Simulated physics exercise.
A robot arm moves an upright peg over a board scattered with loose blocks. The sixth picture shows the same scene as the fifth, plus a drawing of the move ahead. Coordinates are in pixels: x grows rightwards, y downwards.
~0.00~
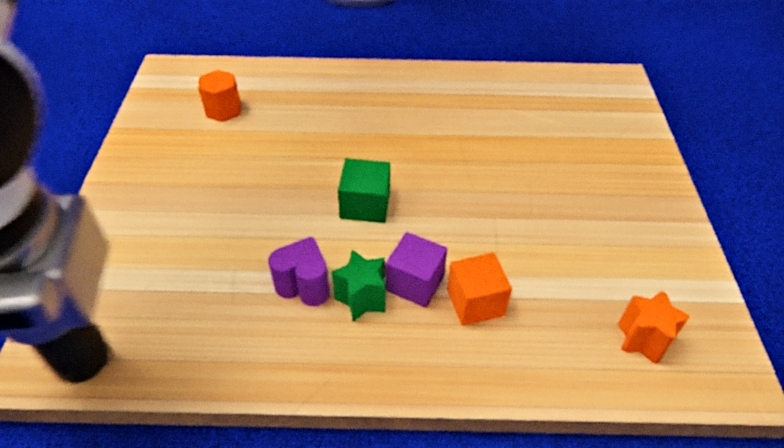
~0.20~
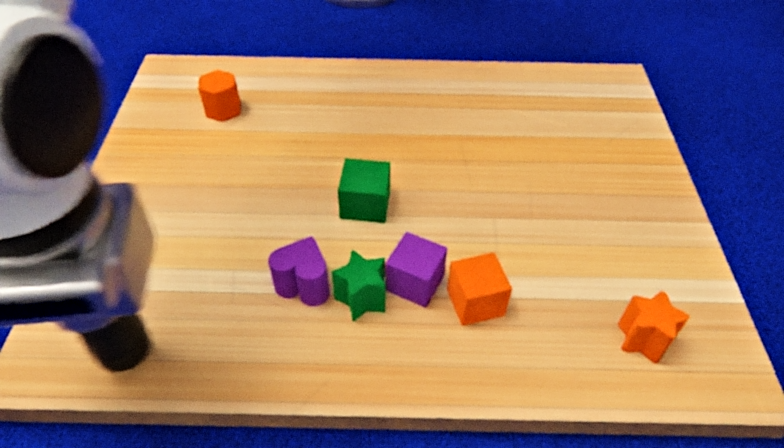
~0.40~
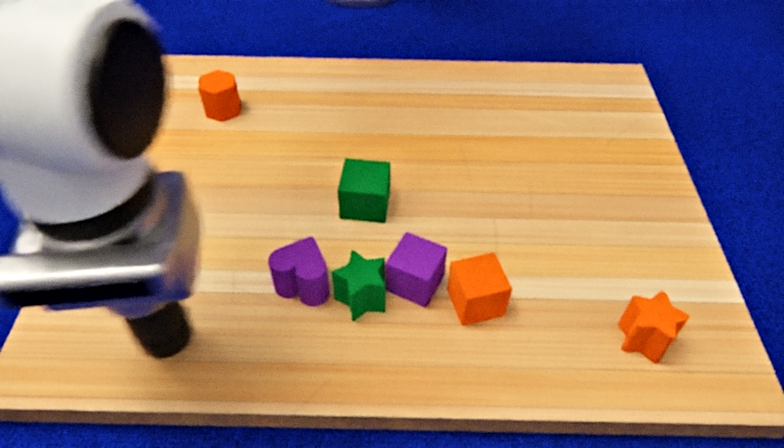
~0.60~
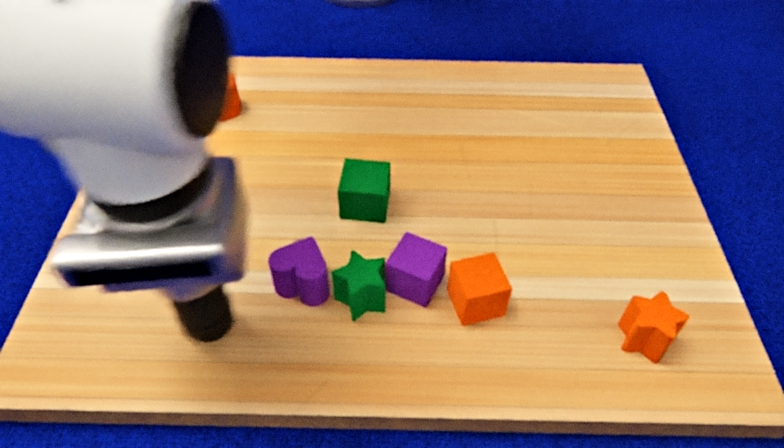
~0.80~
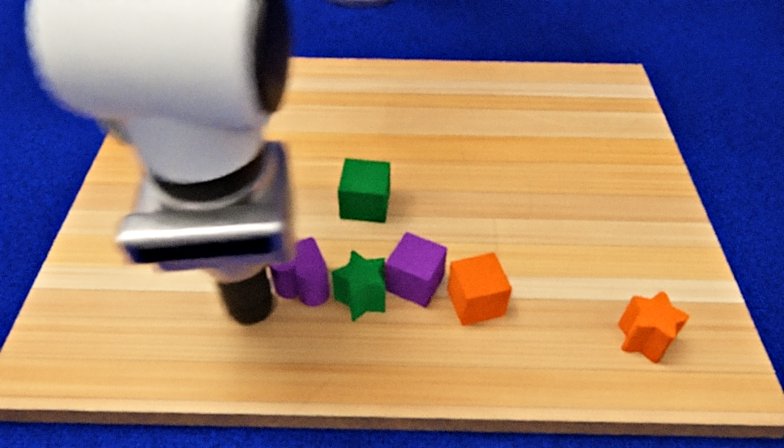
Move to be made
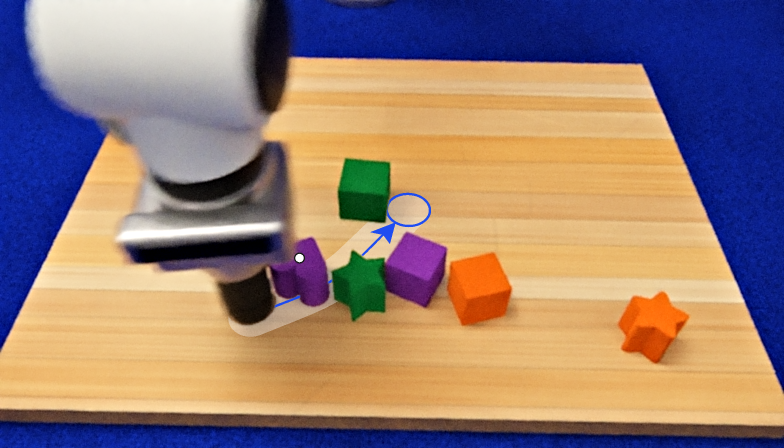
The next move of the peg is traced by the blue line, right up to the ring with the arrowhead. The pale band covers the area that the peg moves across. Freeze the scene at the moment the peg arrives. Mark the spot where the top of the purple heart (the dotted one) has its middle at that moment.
It will likely be found at (434, 160).
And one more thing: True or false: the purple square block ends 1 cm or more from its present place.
The claim holds.
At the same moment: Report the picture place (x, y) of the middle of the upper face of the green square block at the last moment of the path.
I think it will end close to (369, 160).
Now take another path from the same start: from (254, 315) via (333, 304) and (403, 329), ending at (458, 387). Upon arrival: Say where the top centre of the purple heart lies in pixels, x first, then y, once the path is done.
The point I'd pick in the picture is (332, 241).
Path on the board, from (254, 315) by way of (320, 287) and (369, 248) to (408, 210); the dot is on the purple heart.
The first path, step by step. One third of the way, peg (320, 276); purple heart (346, 232), turned 15° clockwise; green star block (369, 269), turned 25° clockwise; purple square block (425, 256), turned 15° anticlockwise.
Two thirds of the way, peg (370, 237); purple heart (395, 195), turned 20° clockwise; green star block (380, 260), turned 95° clockwise; green square block (368, 167), turned 30° anticlockwise; purple square block (433, 260), turned 30° anticlockwise; orange square block (486, 275).
At the end, peg (409, 199); purple heart (434, 160), turned 20° clockwise; green star block (380, 260), turned 95° clockwise; green square block (369, 160), turned 55° anticlockwise; purple square block (433, 260), turned 30° anticlockwise; orange square block (486, 275).
